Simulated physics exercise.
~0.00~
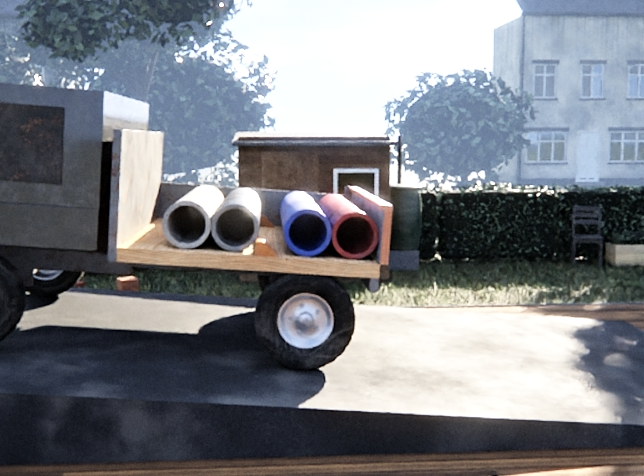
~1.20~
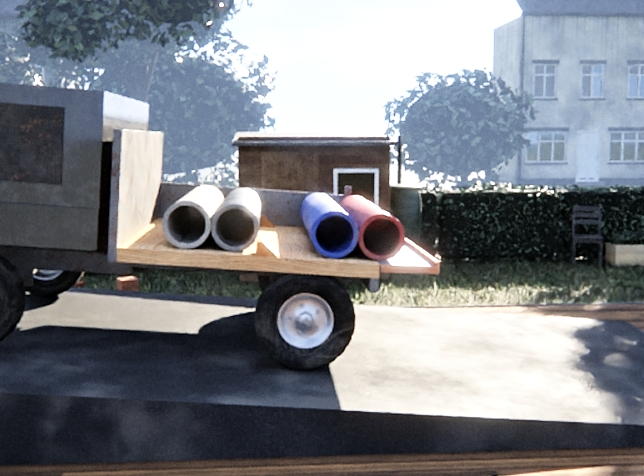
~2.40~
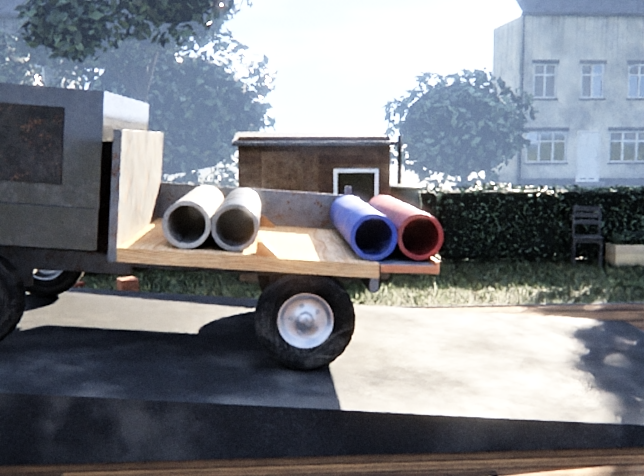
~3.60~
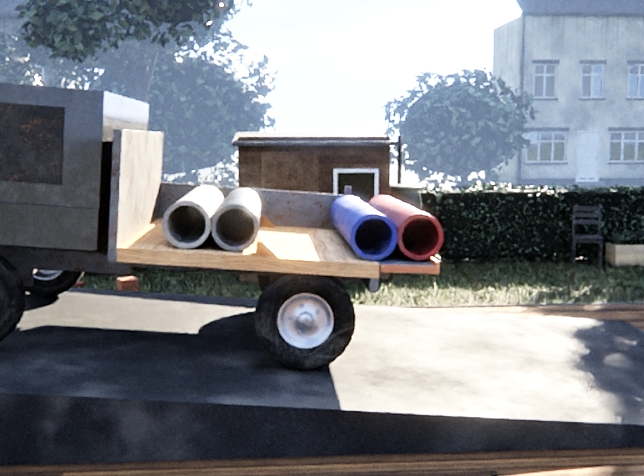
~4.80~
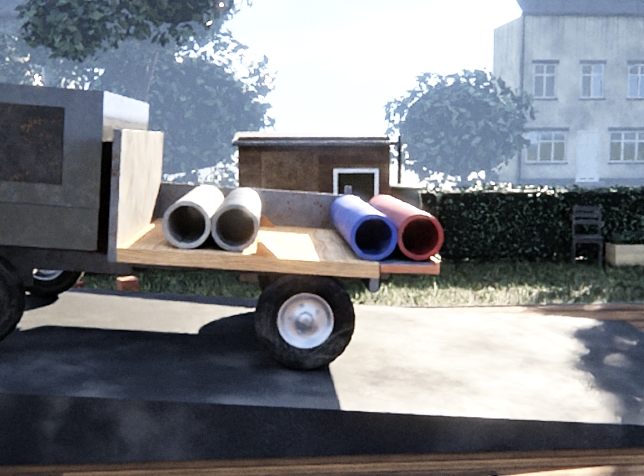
The tailgate drops, and blue and red pipes roll right, stopping on the truck.
